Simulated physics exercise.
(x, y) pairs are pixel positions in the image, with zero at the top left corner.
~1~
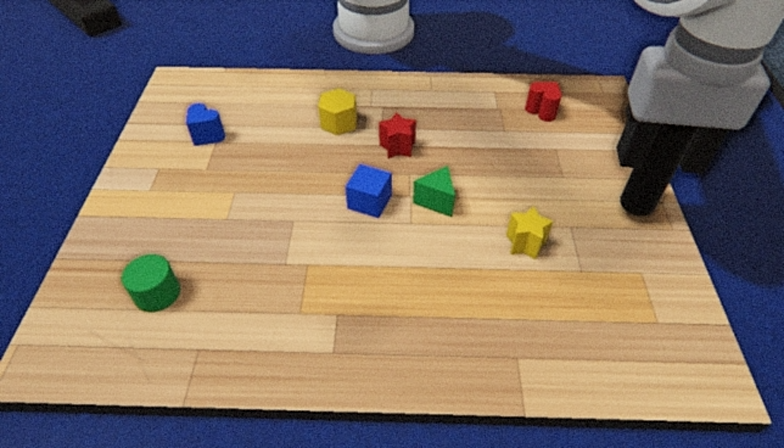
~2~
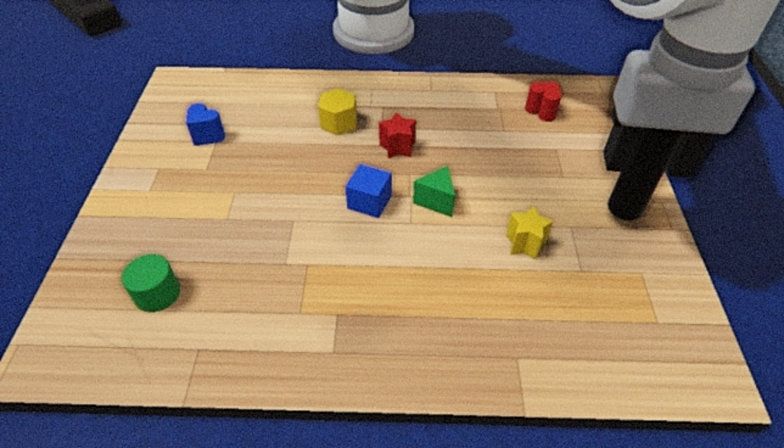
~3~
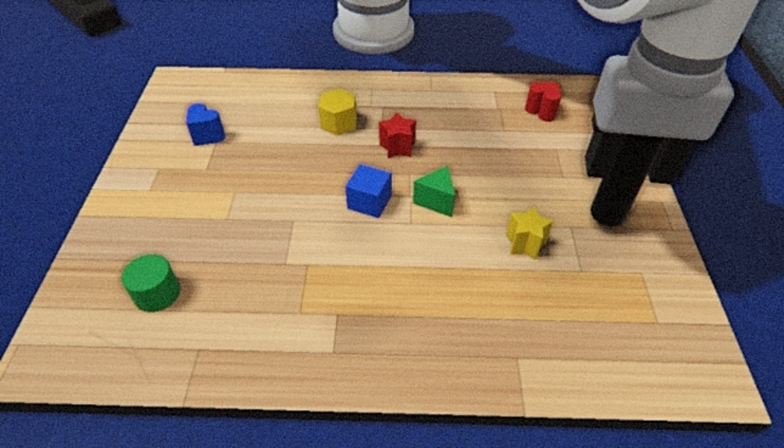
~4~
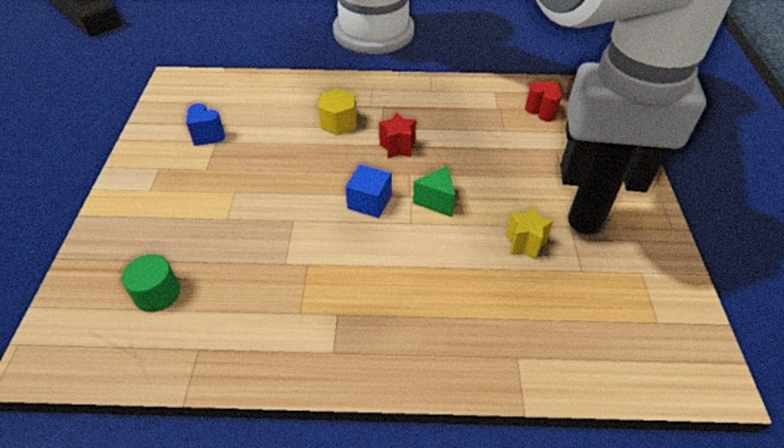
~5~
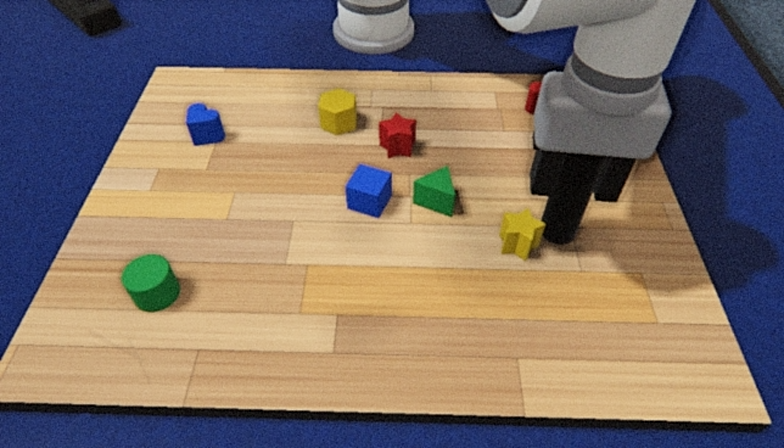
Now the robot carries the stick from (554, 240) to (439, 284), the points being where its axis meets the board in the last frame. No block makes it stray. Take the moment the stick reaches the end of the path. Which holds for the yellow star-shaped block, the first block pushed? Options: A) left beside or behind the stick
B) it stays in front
A (left beside or behind the stick)
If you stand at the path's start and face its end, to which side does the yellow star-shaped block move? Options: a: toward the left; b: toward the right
Option b.
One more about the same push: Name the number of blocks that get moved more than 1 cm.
The answer will be one.
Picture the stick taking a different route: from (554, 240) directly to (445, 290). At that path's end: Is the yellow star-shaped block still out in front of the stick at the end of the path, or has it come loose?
Slipped clear.
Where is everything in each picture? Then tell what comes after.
Stick tip (637, 205); block tops, green three-sided block (439, 180); yellow star-shaped block (532, 221), in the first frame.
Stick (624, 209); blocks unchanged, in the second frame.
Stick (607, 215); blocks unchanged, in the third frame.
Stick (585, 223); blocks unchanged, in the fourth frame.
Stick (557, 232); green three-sided block (439, 180); yellow star-shaped block (523, 222), in the fifth frame.
On the path given first. One third of the way, stick (519, 246); yellow star-shaped block (489, 223), turned 50° clockwise.
Two thirds of the way, stick (480, 260); yellow star-shaped block (463, 223), turned 90° clockwise.
At the end, stick (440, 276); green three-sided block in place; yellow star-shaped block (459, 224), turned 110° clockwise.
